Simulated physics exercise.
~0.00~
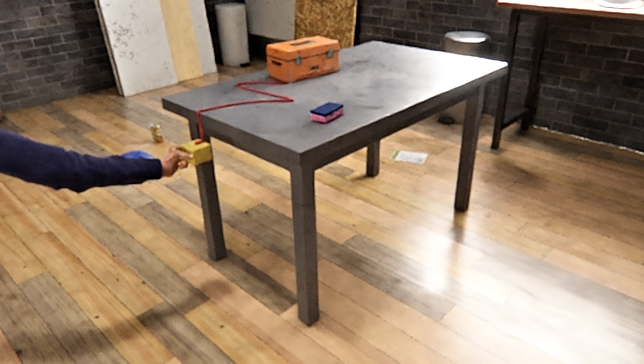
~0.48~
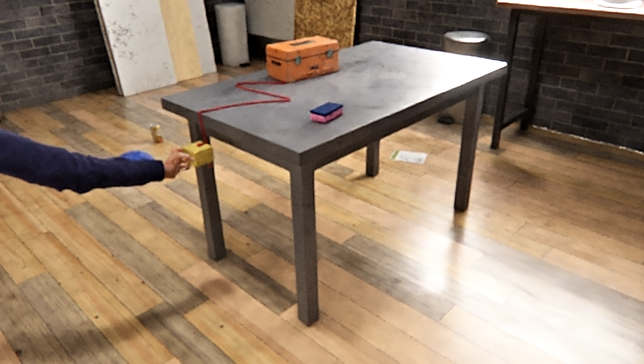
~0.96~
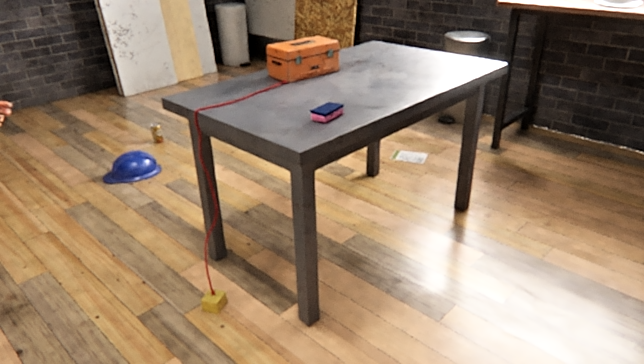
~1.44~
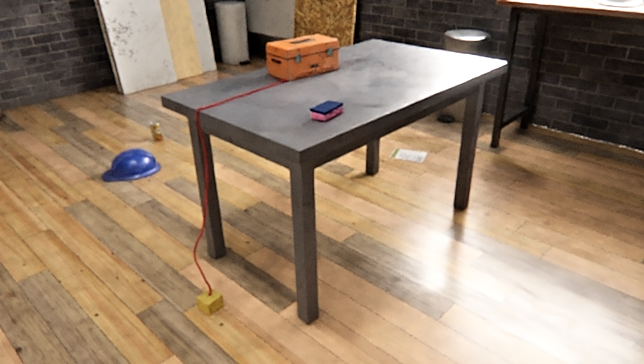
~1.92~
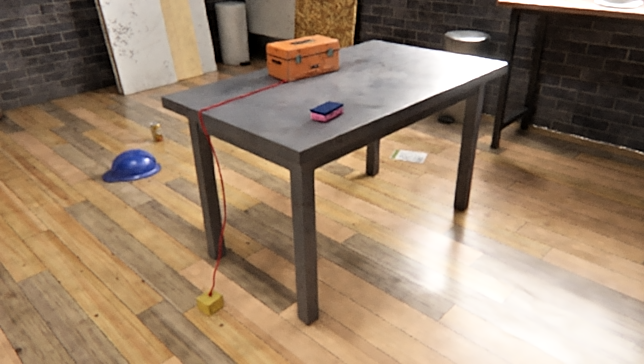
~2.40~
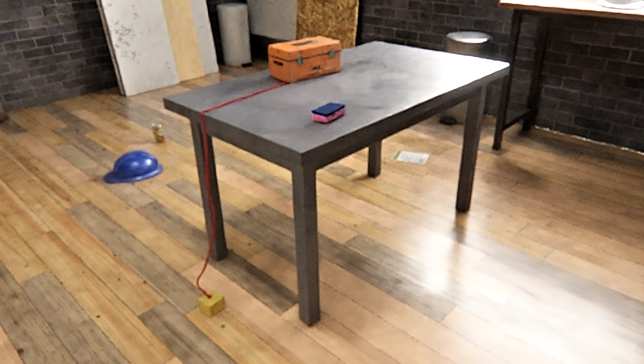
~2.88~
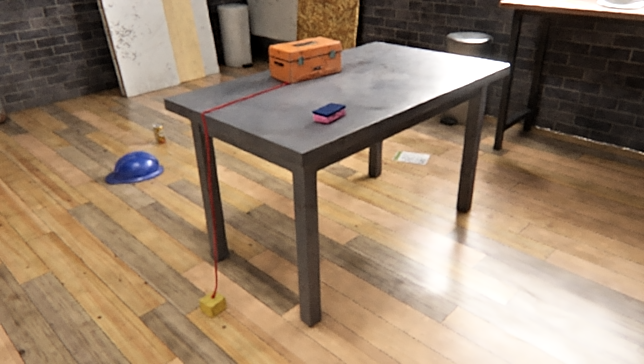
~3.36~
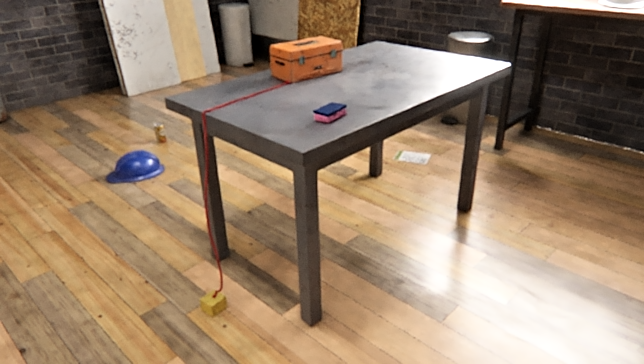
To begin with, a hand reaches in from the left and holds a yellow block beside a dark table, where a red cord runs from the block across the top toward an orange toolbox. A small pink and dark blue sponge rests near the middle of the tabletop. The hand lets go and draws back out of view, and the block drops to the floor, pulling the slack cord straighter over the table's edge. The hanging cord then sways slightly while the block stays down. At the end, the block sits on the wooden floor, and the toolbox and sponge remain in place on the table.
